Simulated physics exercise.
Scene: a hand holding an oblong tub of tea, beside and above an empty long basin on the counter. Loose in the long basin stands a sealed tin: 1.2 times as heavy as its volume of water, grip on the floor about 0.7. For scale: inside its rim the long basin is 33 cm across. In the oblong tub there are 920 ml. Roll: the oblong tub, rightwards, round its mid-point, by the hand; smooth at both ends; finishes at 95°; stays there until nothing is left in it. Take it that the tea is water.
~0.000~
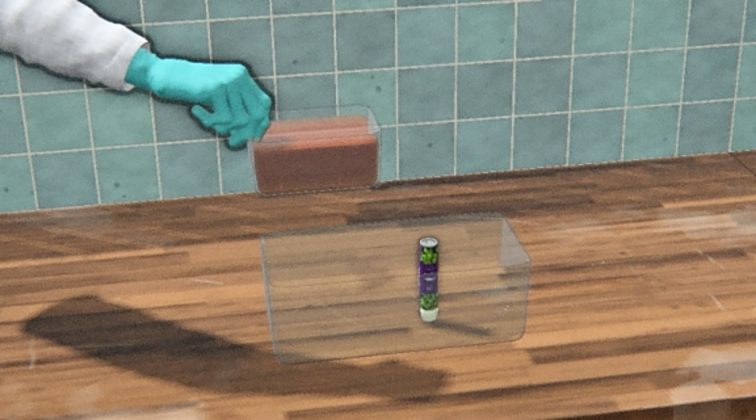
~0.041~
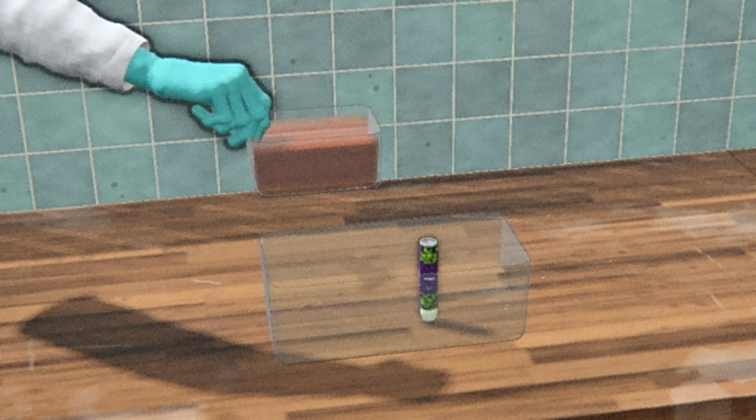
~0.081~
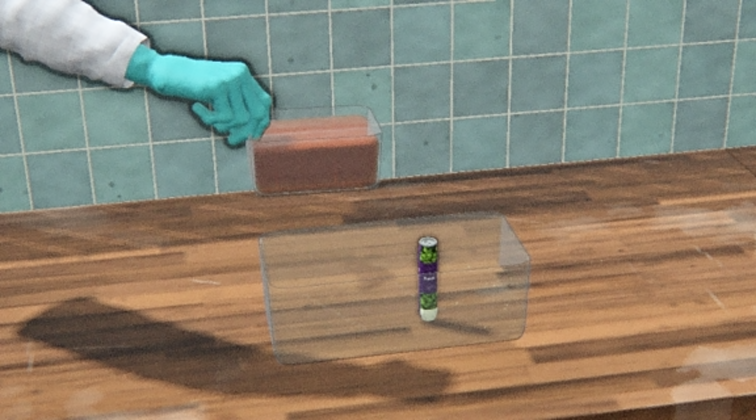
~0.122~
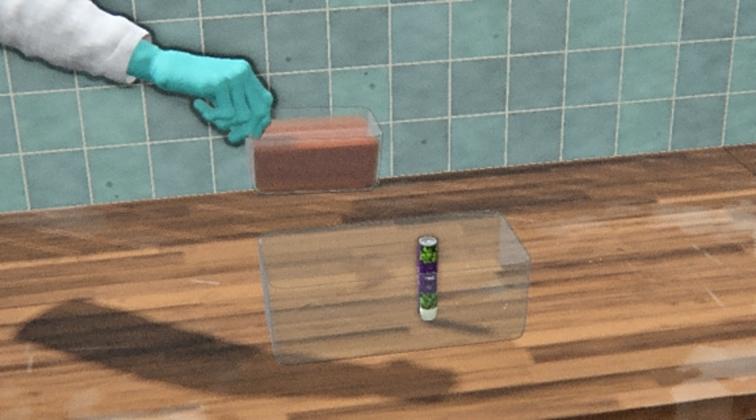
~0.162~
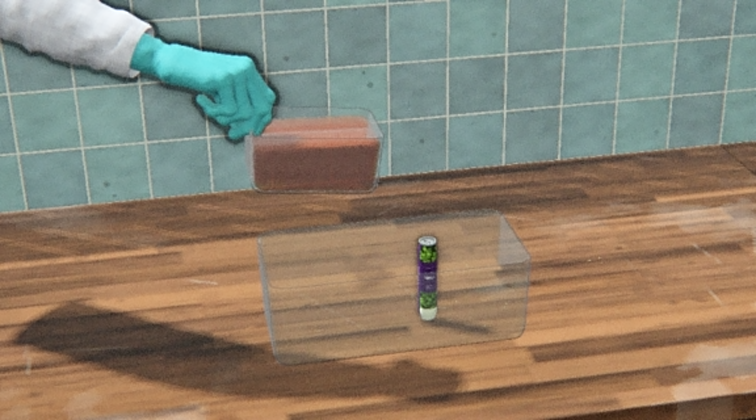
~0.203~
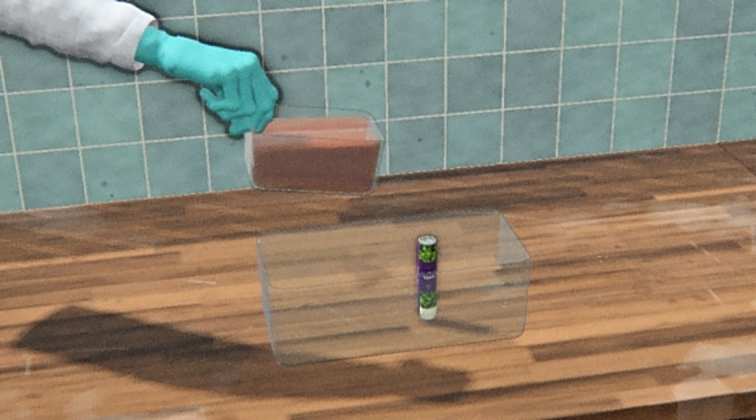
On a wooden counter by teal tiles, a gloved hand slowly tilting a clear tub of reddish-brown liquid slightly to the right.
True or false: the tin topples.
False.
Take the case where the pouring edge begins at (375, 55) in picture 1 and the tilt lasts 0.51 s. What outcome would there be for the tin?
After that, the tin stays vertical.
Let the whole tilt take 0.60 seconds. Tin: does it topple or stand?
It tumbles over, then.
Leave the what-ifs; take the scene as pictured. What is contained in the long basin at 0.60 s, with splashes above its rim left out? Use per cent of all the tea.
Near 12 in a hundred.
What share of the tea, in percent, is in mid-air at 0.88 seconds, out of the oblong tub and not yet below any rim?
Some 6 % is up in the air.
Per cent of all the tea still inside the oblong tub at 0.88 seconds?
I'd estimate some 12 per cent.
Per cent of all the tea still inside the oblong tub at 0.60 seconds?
52 %.
Then, 0.60 s in, the tilt is 61° and 52 per cent is still to pour; the tin stands where it began.
Then, 0.88 s in, the tilt is 91° and 12 per cent is still to pour; the tin stands where it began.
Then, 1.18 s in, the tilt is 95° and 2 per cent is still to pour; the tin stands where it began.
Then, 1.51 s in, the tilt is 95° and 0 per cent is still to pour; the tin stands where it began.
Finally, the tin stands where it began.
